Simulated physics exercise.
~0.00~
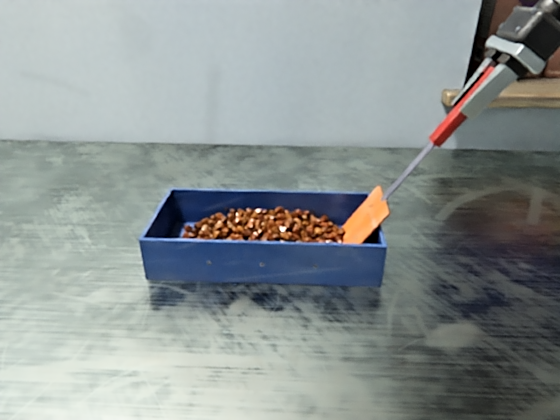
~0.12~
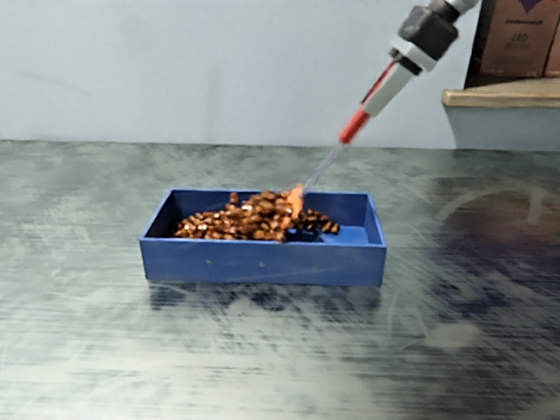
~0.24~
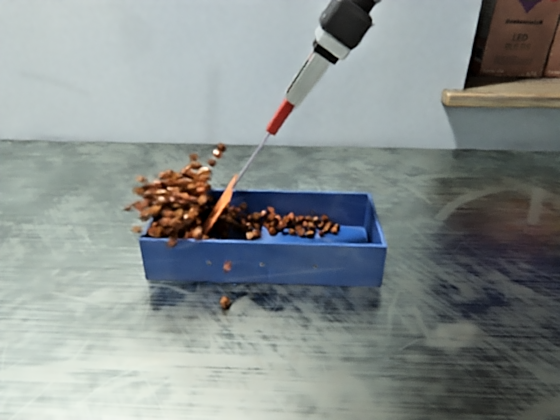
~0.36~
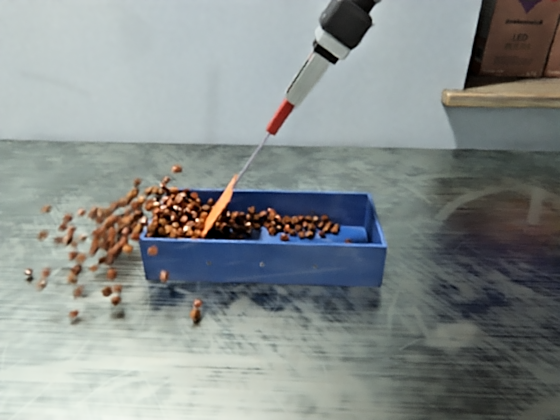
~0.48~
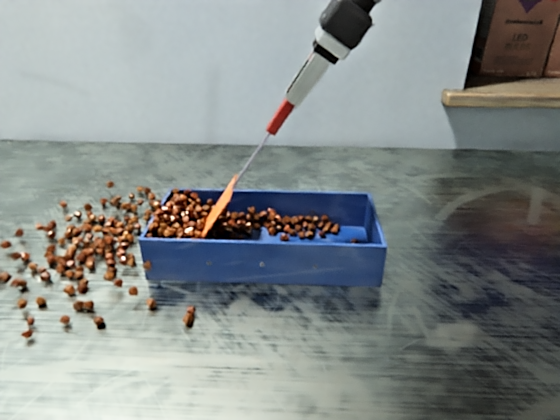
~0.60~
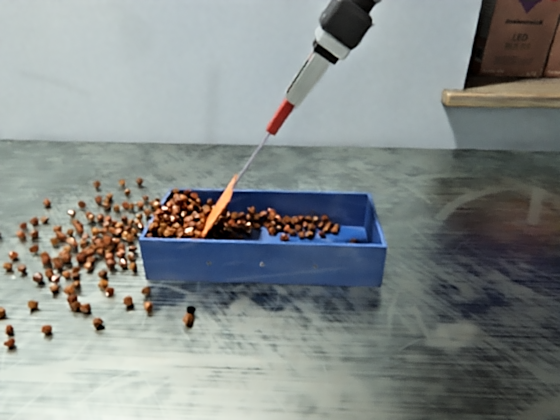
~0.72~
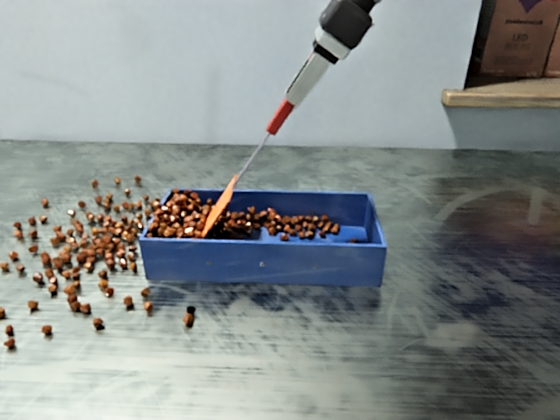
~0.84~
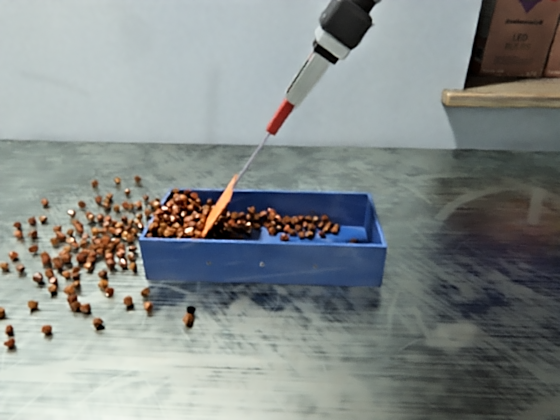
An orange turner held by a machine sweeps brown pellets leftward through a blue tin, stopping as many scatter across the table.
